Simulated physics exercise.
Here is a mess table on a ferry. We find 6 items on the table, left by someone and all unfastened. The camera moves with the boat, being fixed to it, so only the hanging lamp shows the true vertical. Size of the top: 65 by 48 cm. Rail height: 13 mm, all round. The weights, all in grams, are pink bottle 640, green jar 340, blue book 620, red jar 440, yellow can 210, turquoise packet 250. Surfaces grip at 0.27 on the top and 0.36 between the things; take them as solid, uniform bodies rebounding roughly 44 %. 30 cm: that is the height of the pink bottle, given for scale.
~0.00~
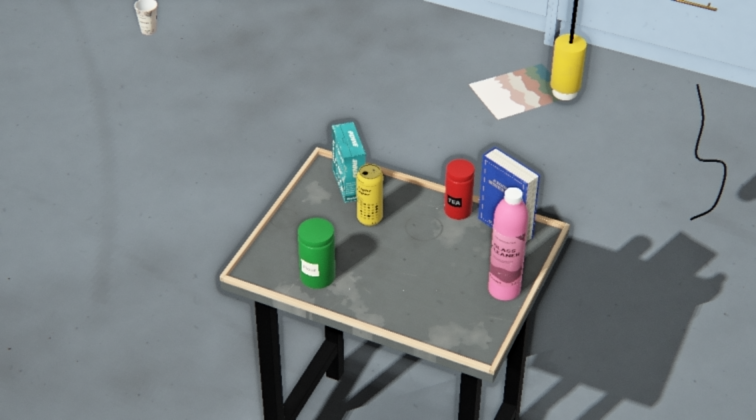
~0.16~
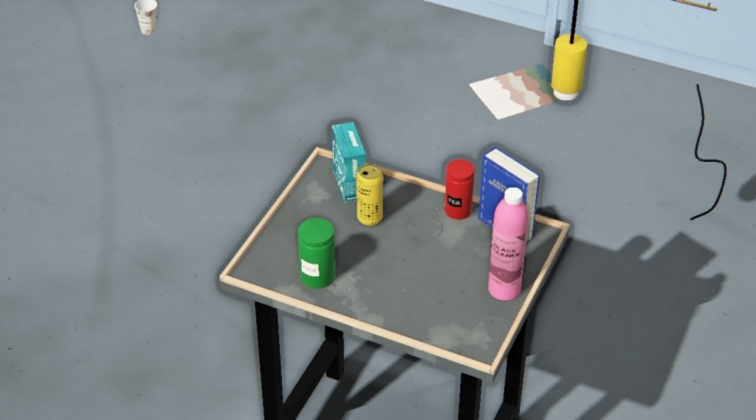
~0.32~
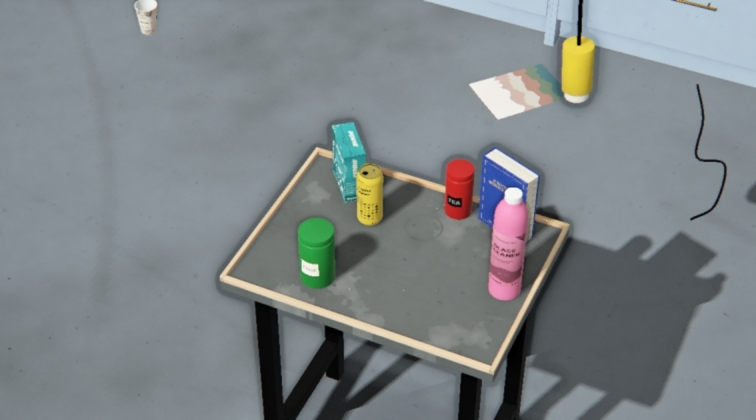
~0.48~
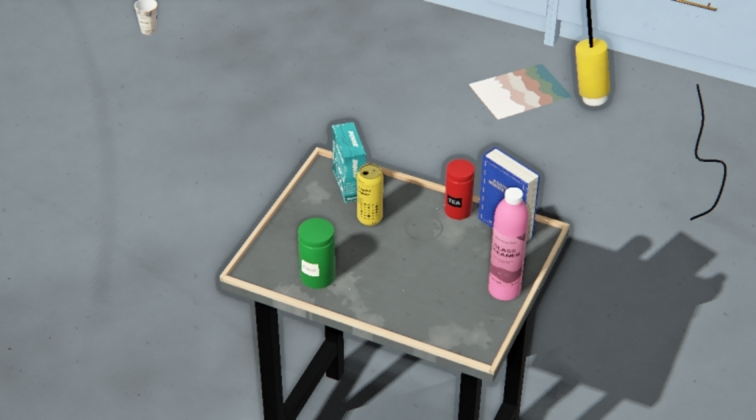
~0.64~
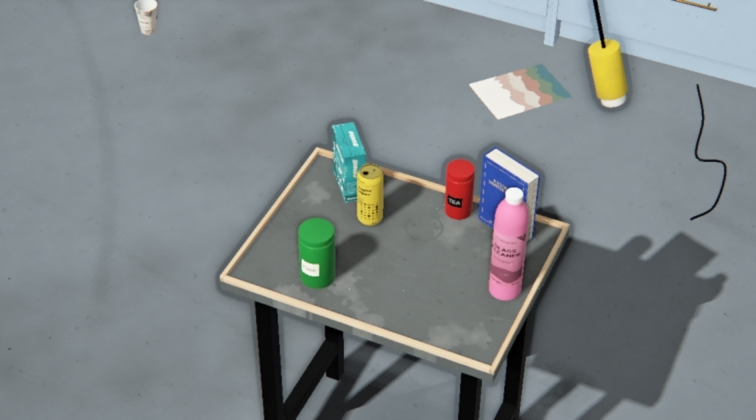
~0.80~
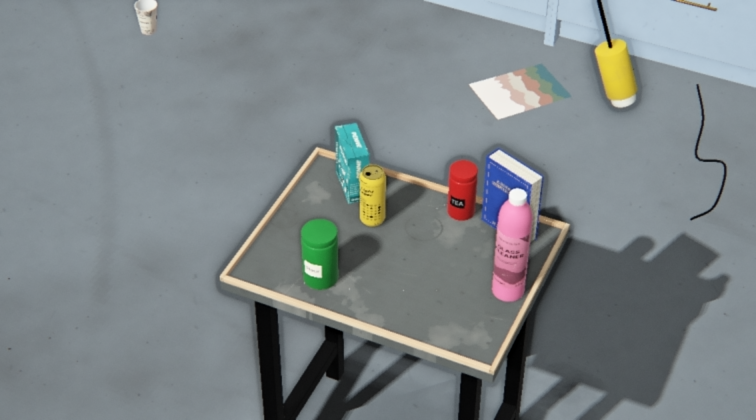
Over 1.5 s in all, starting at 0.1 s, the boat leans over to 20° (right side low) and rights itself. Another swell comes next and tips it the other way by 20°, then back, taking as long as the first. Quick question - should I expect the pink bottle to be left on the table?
No, it won't be.
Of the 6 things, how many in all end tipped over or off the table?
That makes 1.
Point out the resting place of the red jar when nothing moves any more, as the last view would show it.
My guess is roughly (439, 182).
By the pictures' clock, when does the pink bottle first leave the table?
It happens near 1.1 s.
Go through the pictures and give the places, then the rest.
In the first picture, boat level; pink bottle (509, 243); green jar (317, 254).
In the second picture, boat level; red jar (459, 190); yellow can (370, 196).
In the third picture, boat heeled 4°, right side down; turquoise packet (349, 162); green jar (317, 254).
In the fourth picture, boat heeled 10°, right side down; blue book (508, 198); red jar (459, 190).
In the fifth picture, boat heeled 16°, right side down; yellow can (370, 196); turquoise packet (349, 162).
In the sixth picture, boat heeled 20°, right side down; pink bottle (513, 244); green jar (320, 255).
After 1.10 s, boat heeled 15°, right side down; pink bottle 16° off its base near (535, 250); turquoise packet moved 8 cm; blue book moved 6 cm.
After 1.50 s, boat heeled 1°, right side down; pink bottle now off the table; turquoise packet moved 14 cm; green jar moved 12 cm.
After 2.10 s, boat heeled 15°, left side down; turquoise packet moved 14 cm; green jar moved 12 cm; yellow can moved 12 cm.
After 2.60 s, boat heeled 15°, left side down; turquoise packet moved 5 cm; green jar moved 5 cm; yellow can moved 5 cm.
In the end (3.6 s), off the table, pink bottle; not toppled but over 5 cm from the start, blue book and red jar; the other 3 under 5 cm from the start.
